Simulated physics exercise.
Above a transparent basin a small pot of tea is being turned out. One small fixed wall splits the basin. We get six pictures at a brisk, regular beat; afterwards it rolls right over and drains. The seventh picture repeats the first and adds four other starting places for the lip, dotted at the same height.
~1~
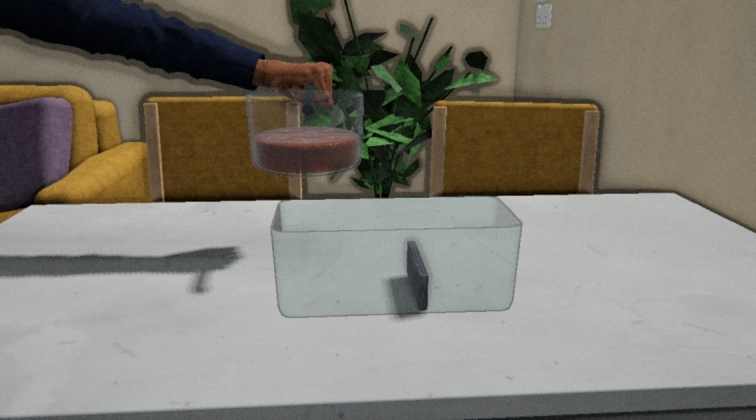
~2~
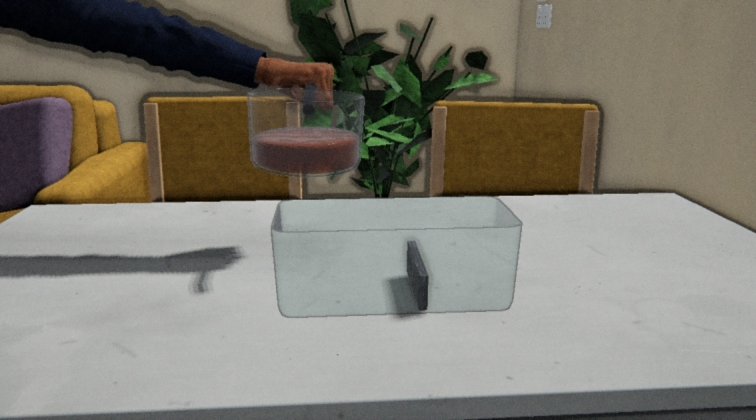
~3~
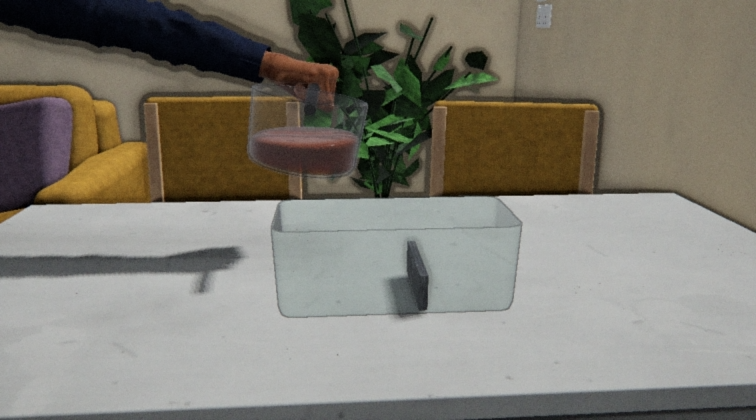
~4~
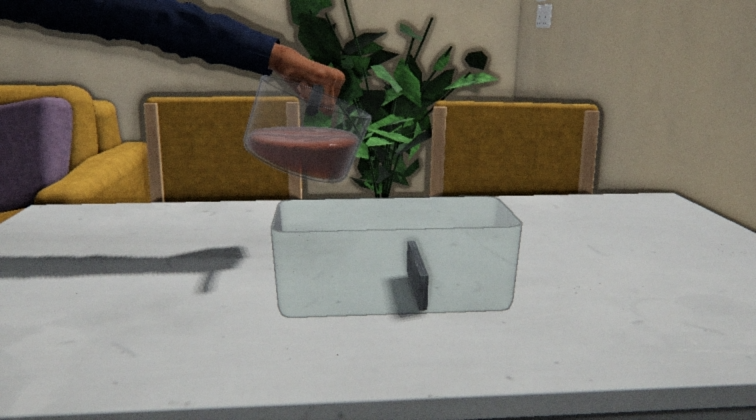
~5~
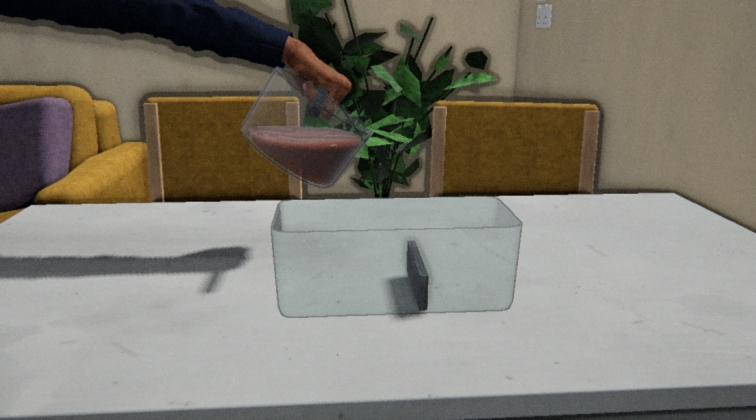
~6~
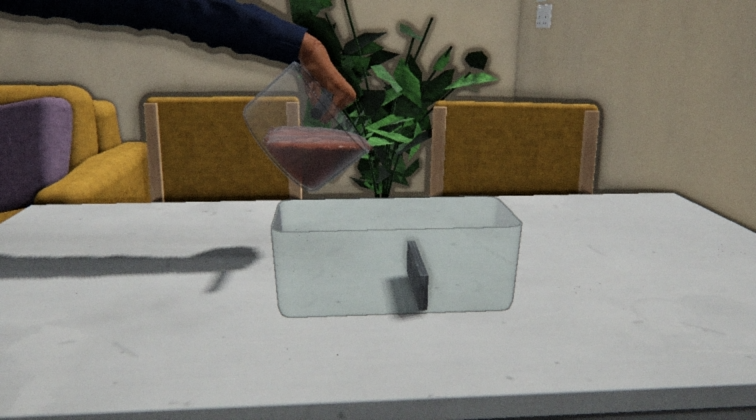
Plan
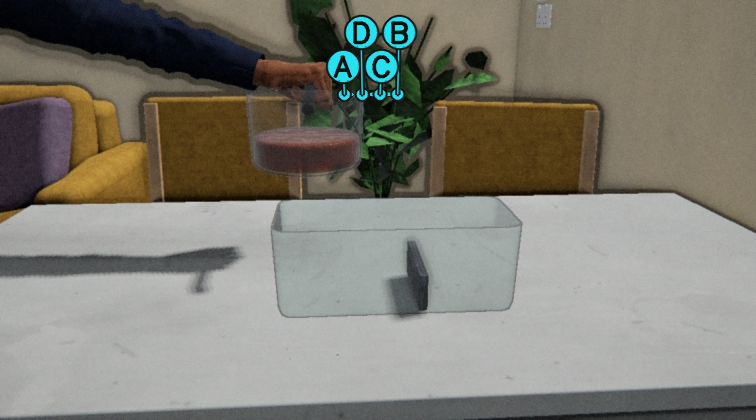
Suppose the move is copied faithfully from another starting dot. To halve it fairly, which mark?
B beats the others.
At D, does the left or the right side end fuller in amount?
The left side.
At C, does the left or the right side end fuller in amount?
The left one.
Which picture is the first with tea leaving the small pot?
Picture 6.
On the marked copy, A at (344, 94); B at (397, 94); C at (380, 94); D at (362, 94).
With A, about 97 % ends left of the wall and 3 % right of it.
With B, about 46 % ends left of the wall and 54 % right of it.
With C, about 75 % ends left of the wall and 24 % right of it.
With D, about 97 % ends left of the wall and 2 % right of it.
